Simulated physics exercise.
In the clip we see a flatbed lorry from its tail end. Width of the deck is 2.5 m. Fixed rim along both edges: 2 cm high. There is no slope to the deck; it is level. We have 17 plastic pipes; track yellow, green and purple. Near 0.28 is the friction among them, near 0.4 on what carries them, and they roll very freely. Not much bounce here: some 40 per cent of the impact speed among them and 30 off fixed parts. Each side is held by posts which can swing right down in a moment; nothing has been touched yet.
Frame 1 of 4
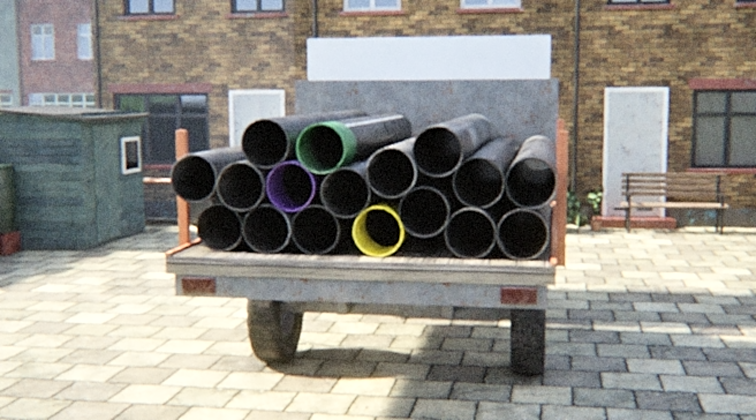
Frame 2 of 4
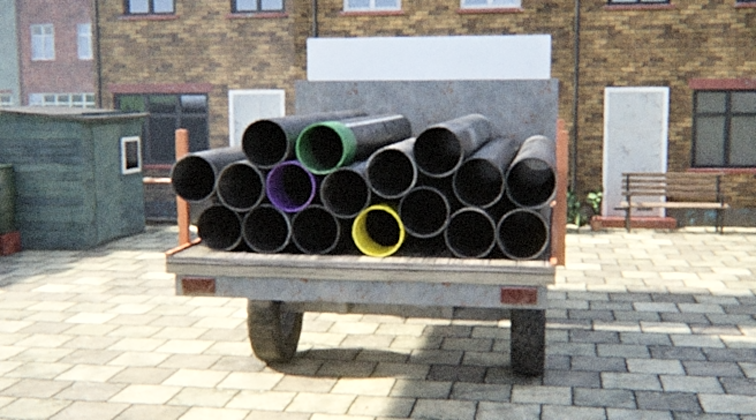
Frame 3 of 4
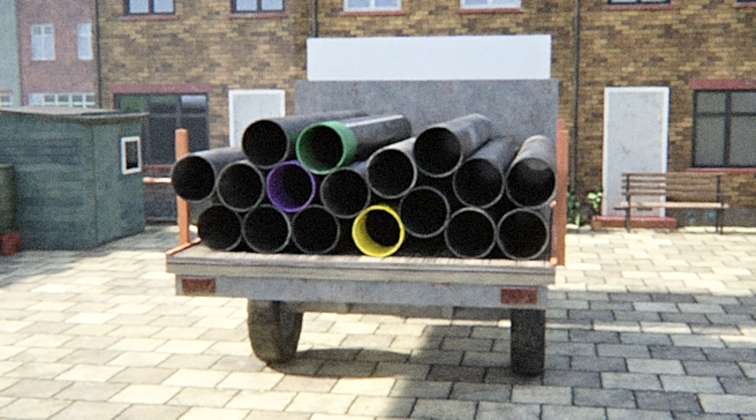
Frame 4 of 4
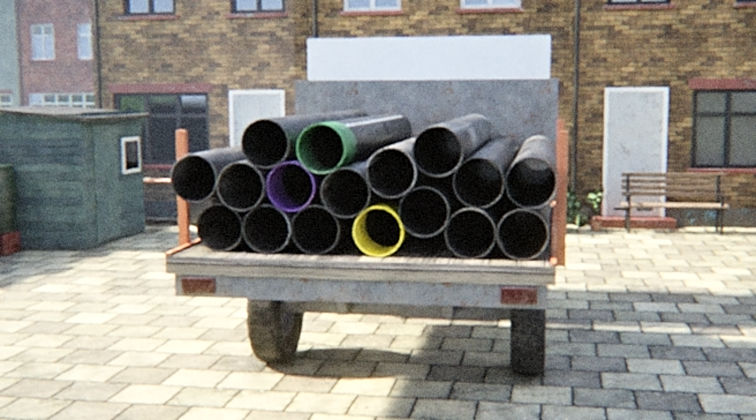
Nothing moved on the parked flatbed lorry, seen from behind, where a stack of black pipes, with one green, one purple and one yellow at their ends, lay still between orange side posts.
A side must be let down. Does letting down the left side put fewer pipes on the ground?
No, the right side does.
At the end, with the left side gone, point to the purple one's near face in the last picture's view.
Around (24, 397).
Side on the left freed, after 1.2 s, yellow is on the deck, 105 cm from the left edge, rolling left; green is up on others, 70 cm from the left edge, rolling left; purple is up on others, 50 cm from the left edge, rolling left; 2 off so far.
Side on the left freed, at the end, yellow is on the deck, 90 cm from the left edge; green is up on others, 30 cm from the left edge; purple is down on the left; 6 off so far.
Side on the right freed, after 0.6 s, yellow is on the deck, 110 cm from the right edge, rolling right; green is up on others, 100 cm from the left edge, rolling right; purple is up on others, 80 cm from the left edge; 1 off so far.
Side on the right freed, at the end, yellow is on the deck, 105 cm from the right edge; green is up on others, 105 cm from the left edge; purple is up on others, 80 cm from the left edge; 1 off so far.
